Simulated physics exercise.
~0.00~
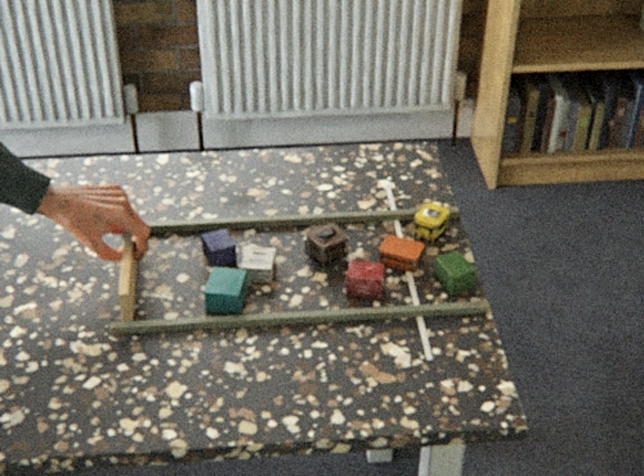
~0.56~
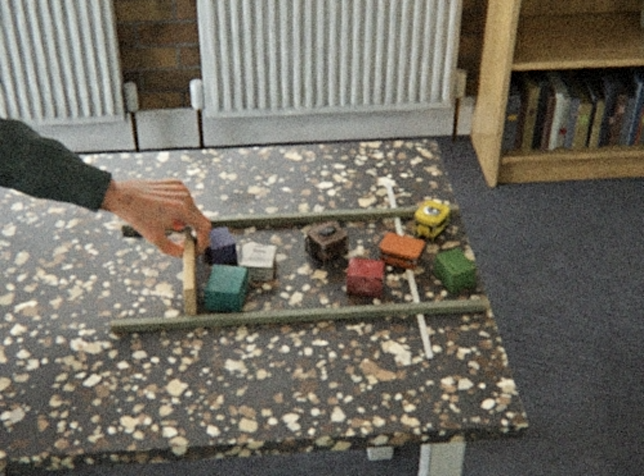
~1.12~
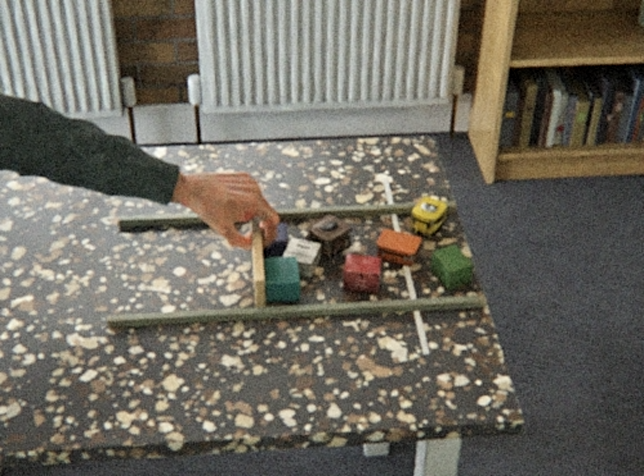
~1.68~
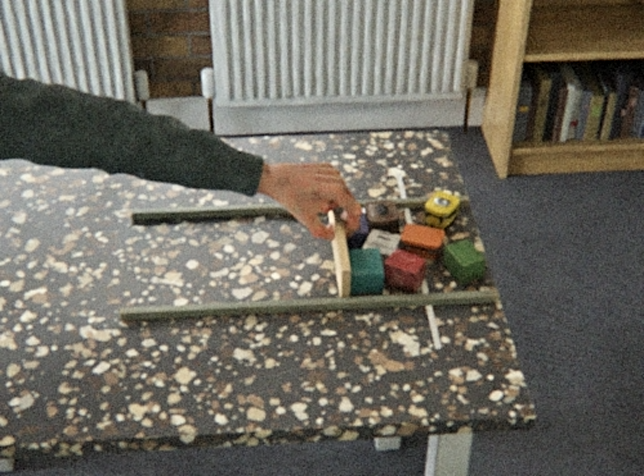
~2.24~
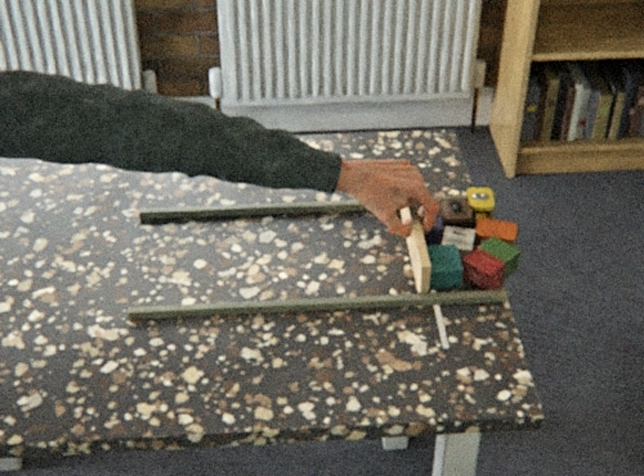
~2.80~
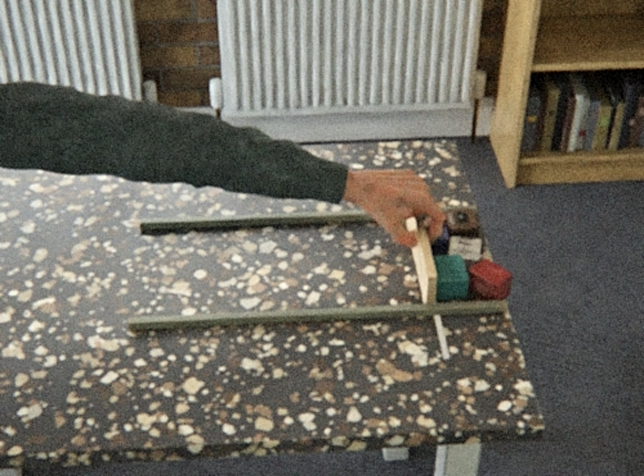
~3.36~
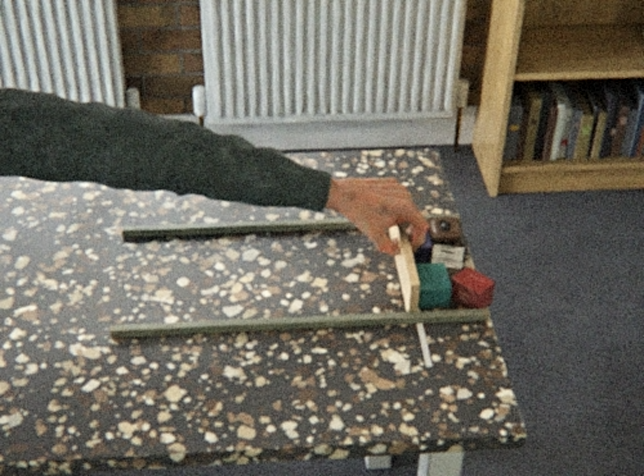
The video shows a hand sliding an upright wooden board rightward between two rails on a speckled table, pushing a cluster of small coloured blocks past a tape strip until the green, orange and yellow ones drop off the edge, while the turquoise, red and others remain there.
